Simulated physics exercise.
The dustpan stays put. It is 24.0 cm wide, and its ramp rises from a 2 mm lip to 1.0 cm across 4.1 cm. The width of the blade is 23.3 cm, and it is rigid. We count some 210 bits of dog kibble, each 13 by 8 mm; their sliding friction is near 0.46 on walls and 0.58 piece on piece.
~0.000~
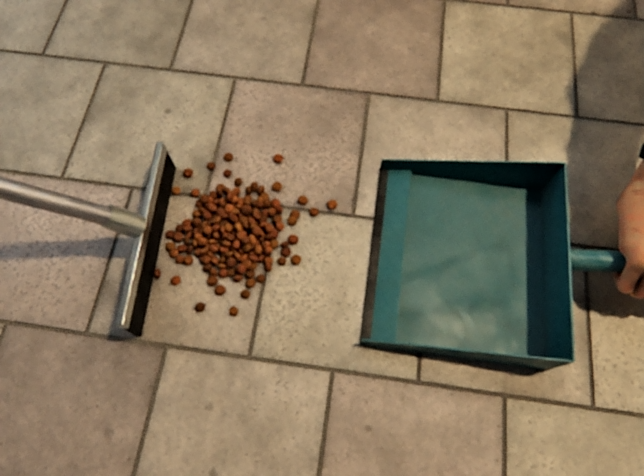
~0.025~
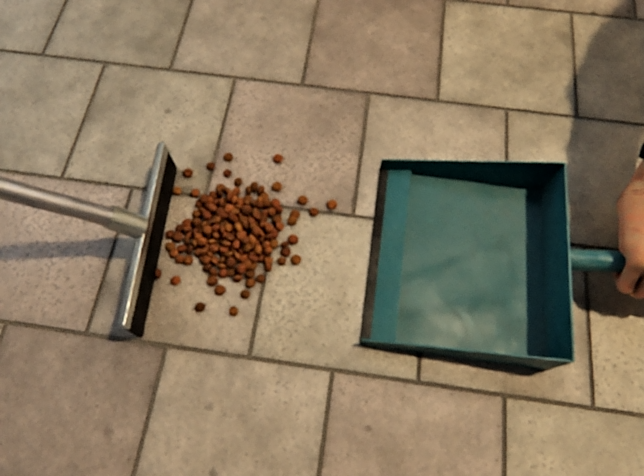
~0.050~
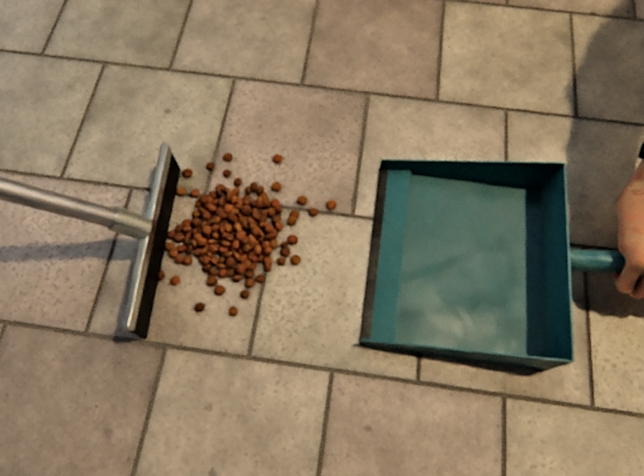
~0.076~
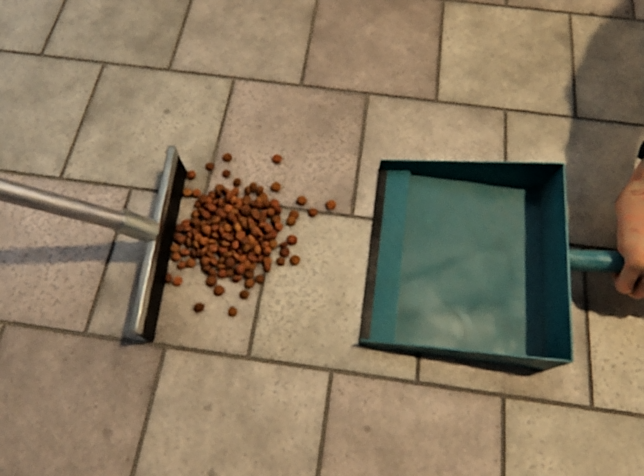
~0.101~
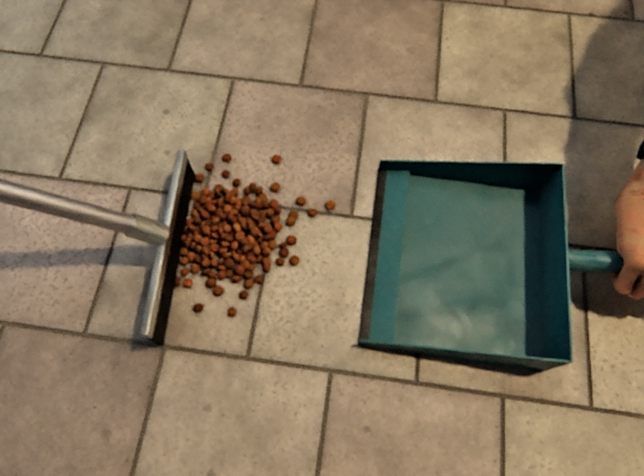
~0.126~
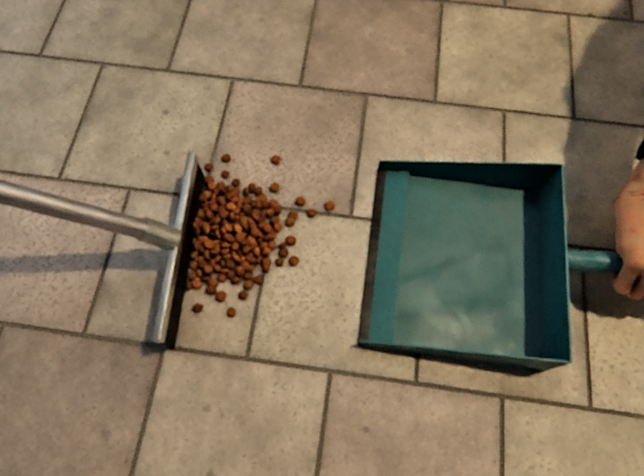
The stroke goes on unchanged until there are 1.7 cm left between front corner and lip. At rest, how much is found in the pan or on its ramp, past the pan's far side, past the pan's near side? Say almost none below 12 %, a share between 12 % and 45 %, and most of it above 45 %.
Pan: A share. Far side: Almost none. Near side: Almost none.
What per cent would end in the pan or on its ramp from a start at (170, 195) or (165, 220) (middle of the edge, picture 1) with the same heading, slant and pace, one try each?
I'd put it near 55 per cent for the first and near 45 per cent for the second.
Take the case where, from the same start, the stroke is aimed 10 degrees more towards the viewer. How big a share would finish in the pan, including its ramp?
It would be near 25 per cent.
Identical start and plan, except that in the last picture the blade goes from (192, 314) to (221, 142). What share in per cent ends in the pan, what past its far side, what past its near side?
Final per cent - pan 60, far 15, near 0.
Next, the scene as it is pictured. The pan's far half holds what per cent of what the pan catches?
Some 20 per cent.
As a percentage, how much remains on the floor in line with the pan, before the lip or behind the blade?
Around 60 in a hundred.
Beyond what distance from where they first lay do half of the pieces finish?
About 18 cm.
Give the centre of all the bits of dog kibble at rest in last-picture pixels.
Somewhere around (365, 259) in the final frame.
After 0.30 s, middle of the blade 12 cm from the lip; 0 % over the lip, far side 0 %, near side 0 %.
Then, at 0.41 s, middle of the blade 5 cm from the lip; 0 % over the lip, far side 0 %, near side 0 %.
After 0.66 s, middle of the blade 2 cm from the lip; 35 % over the lip, far side 0 %, near side 5 %.
By 1.1 s all is still; pan 35 %, far side 0 %, near side 5 %, in front of the lip or behind the blade 60 %.
